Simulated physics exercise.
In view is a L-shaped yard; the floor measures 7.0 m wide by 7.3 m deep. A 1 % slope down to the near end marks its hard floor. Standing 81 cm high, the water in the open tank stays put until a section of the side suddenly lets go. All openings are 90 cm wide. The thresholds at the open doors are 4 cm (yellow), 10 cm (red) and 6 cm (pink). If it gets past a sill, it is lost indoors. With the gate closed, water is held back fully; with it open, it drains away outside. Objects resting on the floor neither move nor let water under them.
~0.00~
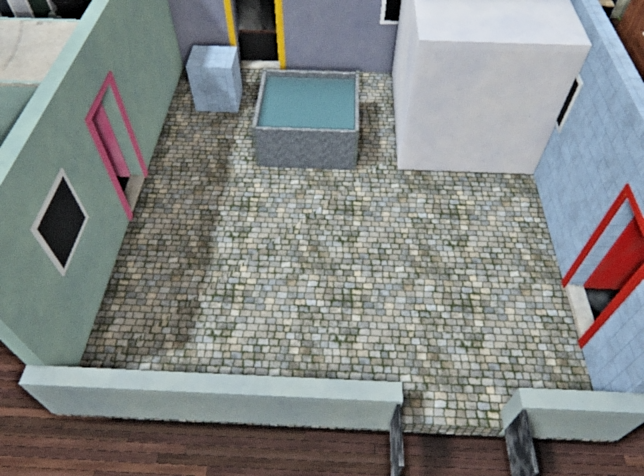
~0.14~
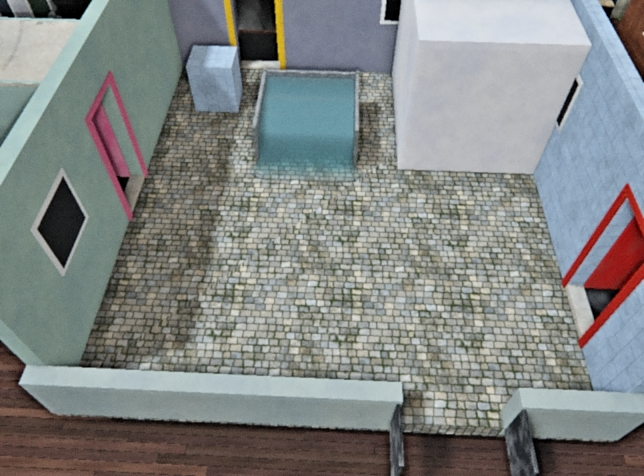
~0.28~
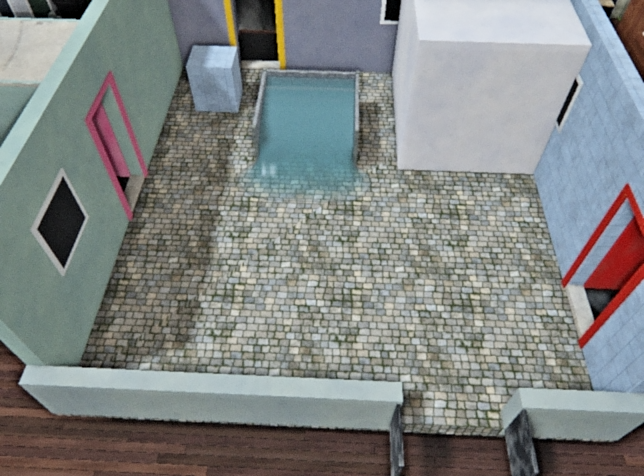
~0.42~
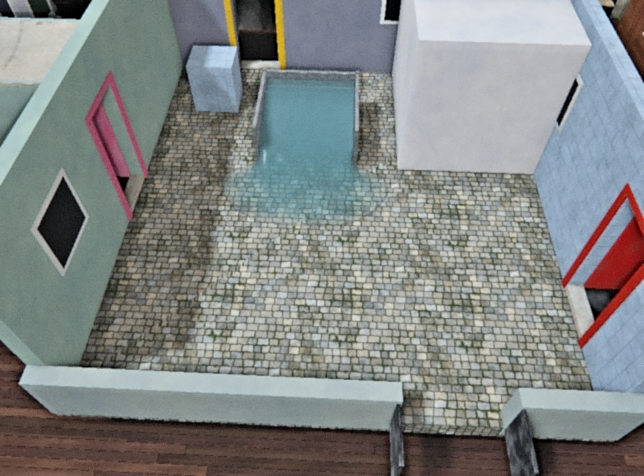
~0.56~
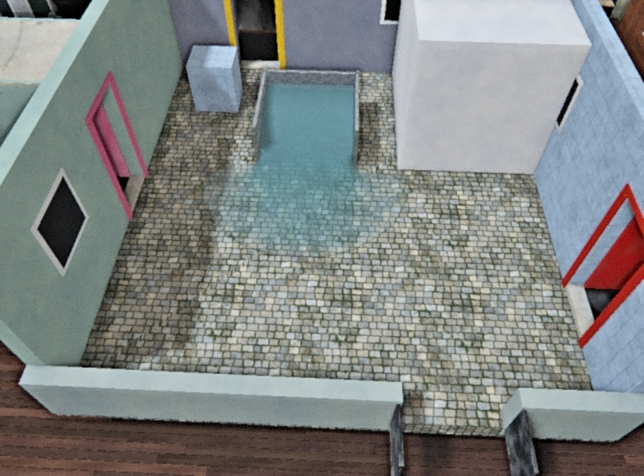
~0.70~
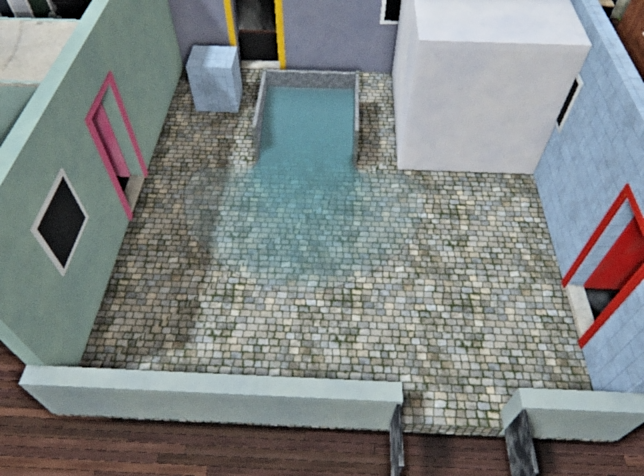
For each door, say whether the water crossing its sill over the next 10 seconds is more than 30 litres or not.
Yellow door - not more, red door - not more, pink door - not more.
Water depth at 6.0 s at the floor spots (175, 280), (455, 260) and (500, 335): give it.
Depths: About 7, 5 and 6 centimetres.
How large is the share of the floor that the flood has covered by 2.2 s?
About 60 per cent.
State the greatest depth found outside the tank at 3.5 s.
Depth: Approx. 24 cm.
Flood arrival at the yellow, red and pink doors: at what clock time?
Yellow at 8.5 s, red at 2.6 s, pink at 1.4 s.
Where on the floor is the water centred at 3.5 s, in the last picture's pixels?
Roughly (287, 295) in the last picture.
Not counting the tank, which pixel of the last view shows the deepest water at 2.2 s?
Near (72, 390).
After 1.4 s water covers 45 % of the floor and is deepest (34 cm) near (285, 400); yellow door not reached, red door not reached, pink door 1 cm at the sill, 0 L in.
After 2.2 s water covers 60 % of the floor and is deepest (44 cm) near (72, 390); yellow door not reached, red door not reached, pink door 3 cm at the sill, 0 L in.
After 3.5 s water covers 60 % of the floor and is deepest (24 cm) near (72, 390); yellow door not reached, red door 4 cm at the sill, 0 L in, pink door 2 cm at the sill, 0 L in.
After 6.0 s water covers 75 % of the floor and is deepest (12 cm) near (412, 290); yellow door not reached, red door 7 cm at the sill, 0 L in, pink door 6 cm at the sill, 0 L in.
After 10.0 s water covers 90 % of the floor and is deepest (10 cm) near (527, 191); yellow door 4 cm at the sill, 0 L in, red door 7 cm at the sill, 0 L in, pink door 3 cm at the sill, 0 L in.
